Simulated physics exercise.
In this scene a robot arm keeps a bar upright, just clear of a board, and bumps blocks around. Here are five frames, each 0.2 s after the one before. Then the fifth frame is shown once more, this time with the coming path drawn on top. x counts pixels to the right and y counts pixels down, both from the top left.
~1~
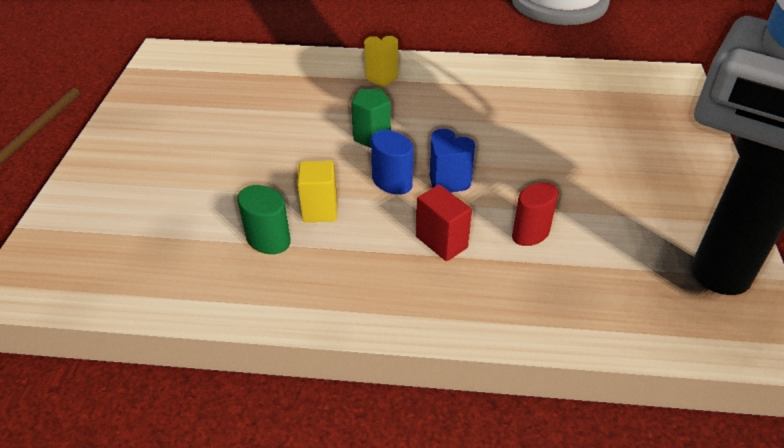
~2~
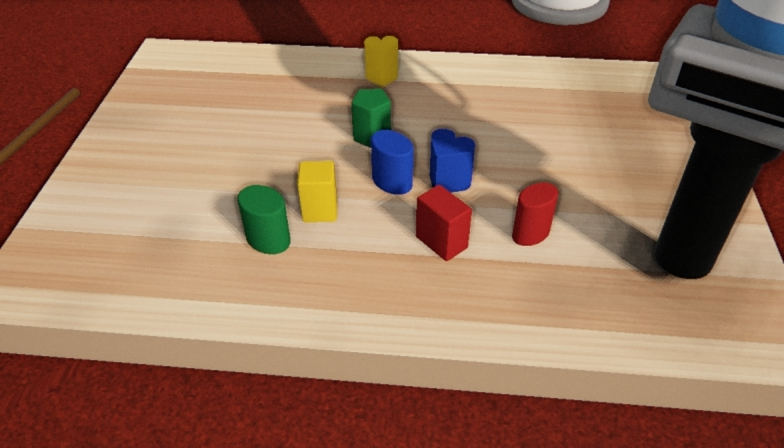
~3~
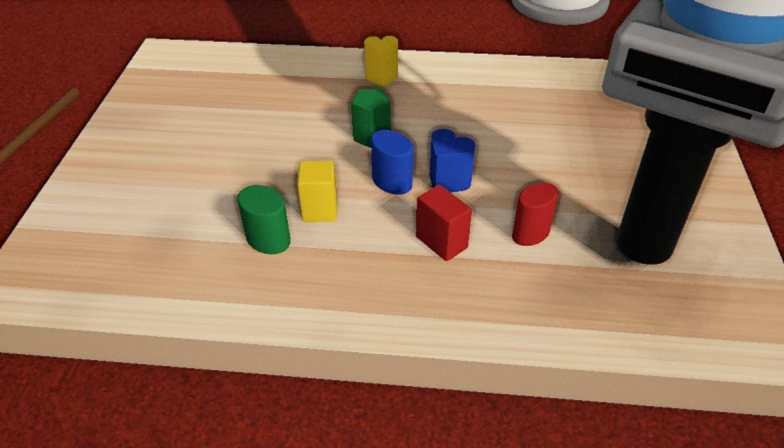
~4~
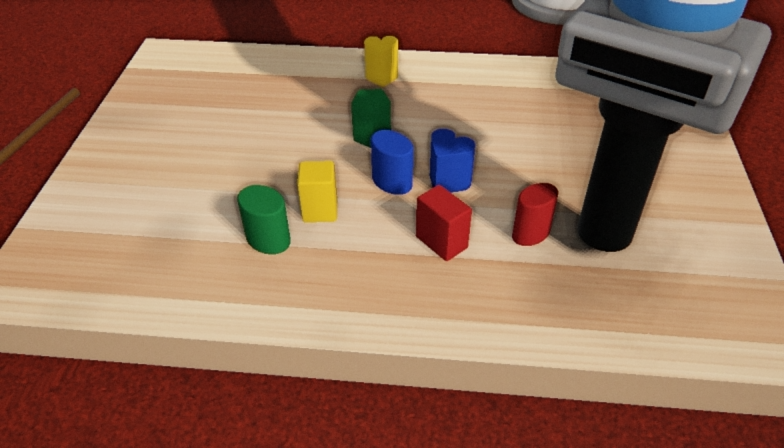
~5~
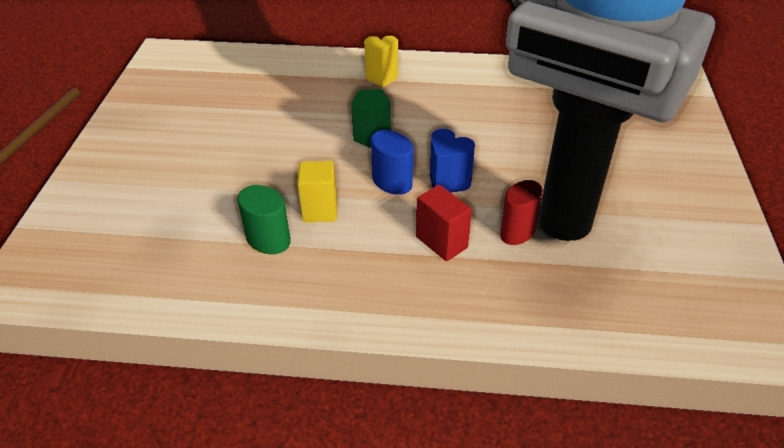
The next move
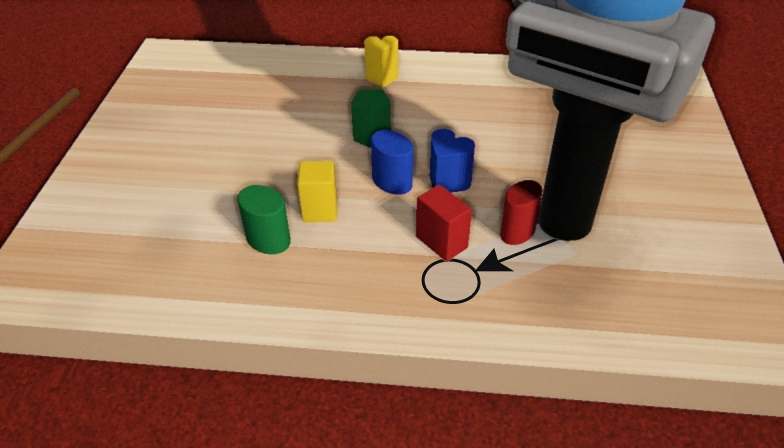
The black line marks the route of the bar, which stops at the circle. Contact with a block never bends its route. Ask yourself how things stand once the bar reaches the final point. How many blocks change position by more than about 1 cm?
Blocks moved: One.
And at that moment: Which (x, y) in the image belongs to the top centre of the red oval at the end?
The middle of its upper face should be somewhere near (494, 190).
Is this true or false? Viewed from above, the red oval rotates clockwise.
That claim is true.
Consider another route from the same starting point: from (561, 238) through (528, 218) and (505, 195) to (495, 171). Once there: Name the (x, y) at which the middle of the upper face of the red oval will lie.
If I read the scene right, the answer is (486, 181).
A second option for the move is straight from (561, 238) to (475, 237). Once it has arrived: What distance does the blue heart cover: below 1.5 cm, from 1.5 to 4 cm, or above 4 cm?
The block winds up within 1.5 cm of where it is now.
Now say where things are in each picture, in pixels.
Bar's lower end at (721, 274); red rectangle at (444, 202); red oval at (539, 193), in the first picture.
Bar at (683, 259); blocks still, in the second picture.
Bar at (644, 245); blocks still, in the third picture.
Bar at (605, 233); blocks still, in the fourth picture.
Bar at (565, 223); red rectangle at (444, 202); red oval at (525, 192), in the fifth picture.
Drawn move, from (561, 238) directly to (451, 281).
What follows on the original path. Halfway along, bar at (509, 244); red oval at (494, 190), turned 30° clockwise.
At the end, bar at (452, 266); red rectangle still; red oval at (494, 190), turned 30° clockwise.
